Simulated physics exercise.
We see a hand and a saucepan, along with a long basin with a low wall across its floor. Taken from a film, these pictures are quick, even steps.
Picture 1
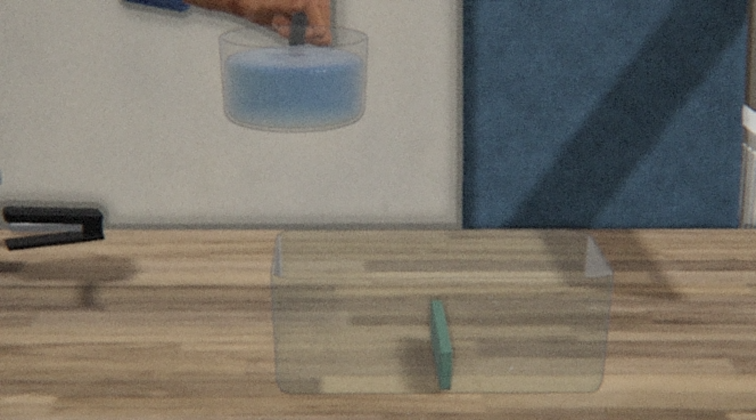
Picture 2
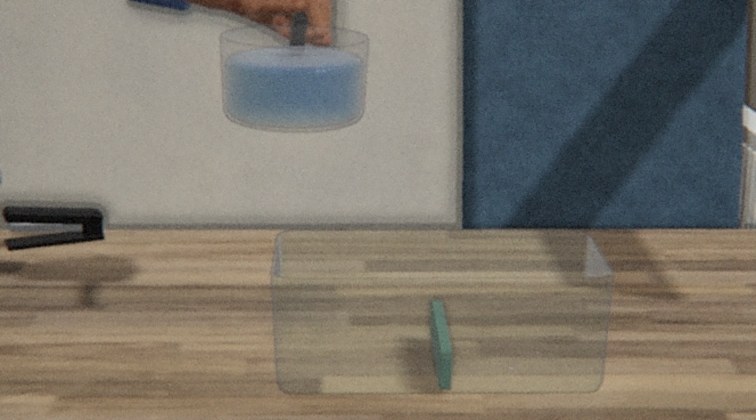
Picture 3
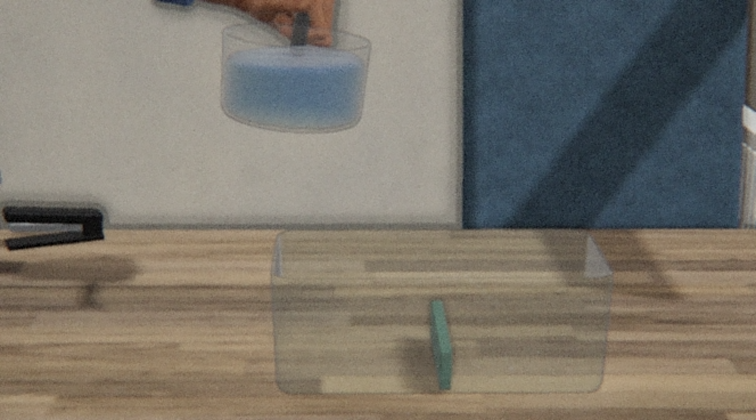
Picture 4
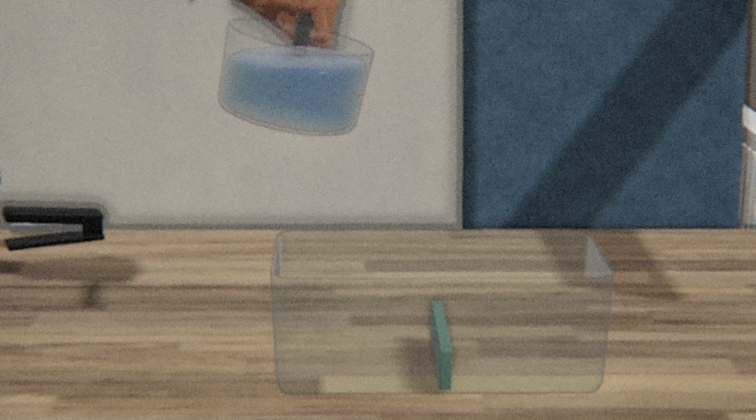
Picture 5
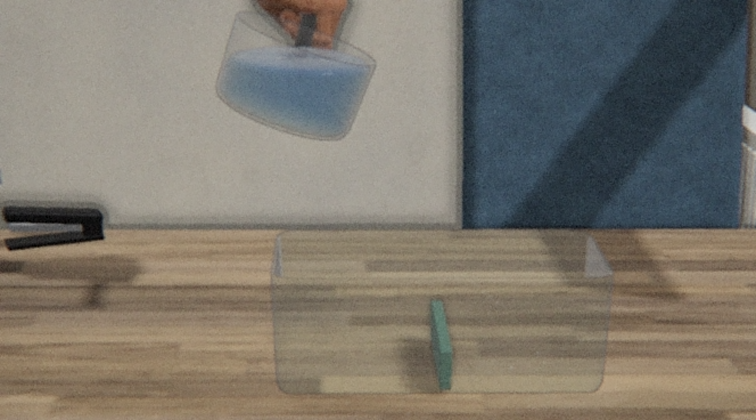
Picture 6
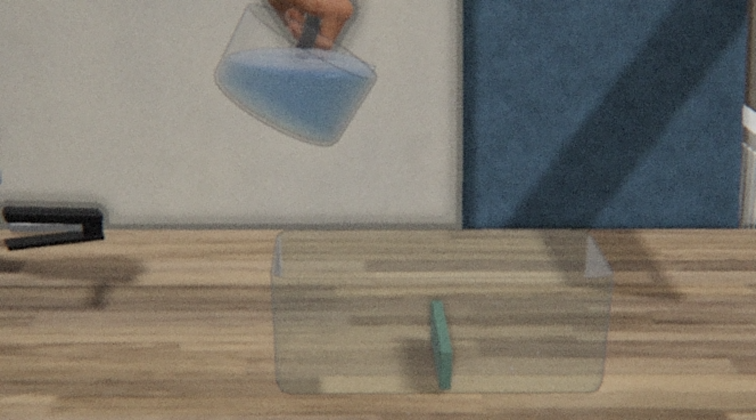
Above a wooden tabletop, a hand holds a clear saucepan of blue liquid, up and to the left of a long transparent basin with a low green wall across its floor. The pan starts level, then the hand steadily tilts it down to the right, while the basin stays still.
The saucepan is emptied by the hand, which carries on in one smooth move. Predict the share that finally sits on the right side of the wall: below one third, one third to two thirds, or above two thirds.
The centre band.
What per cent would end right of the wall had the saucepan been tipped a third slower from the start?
Roughly 55 in a hundred.
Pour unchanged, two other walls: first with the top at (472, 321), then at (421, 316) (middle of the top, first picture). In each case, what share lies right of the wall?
The first position gives around 5 percent, the second around 70 percent.
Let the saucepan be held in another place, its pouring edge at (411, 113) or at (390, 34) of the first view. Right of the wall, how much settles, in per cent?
About 75 per cent, then about 70 per cent.
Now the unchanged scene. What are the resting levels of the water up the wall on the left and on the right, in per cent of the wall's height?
Left 50 per cent, right 40.
A moment on, the tilt is 85° and 43 per cent is still to pour, 5 is left of the wall and 6 right of it.
Next, the tilt is 96° and 13 per cent is still to pour, 30 is left of the wall and 45 right of it.
Then the tilt is 96° and 3 per cent is still to pour, 47 is left of the wall and 44 right of it.
Later the tilt is 96° and 1 per cent is still to pour, 53 is left of the wall and 44 right of it.
At rest 54 per cent lies left of the wall, 44 right of it and 2 outside.
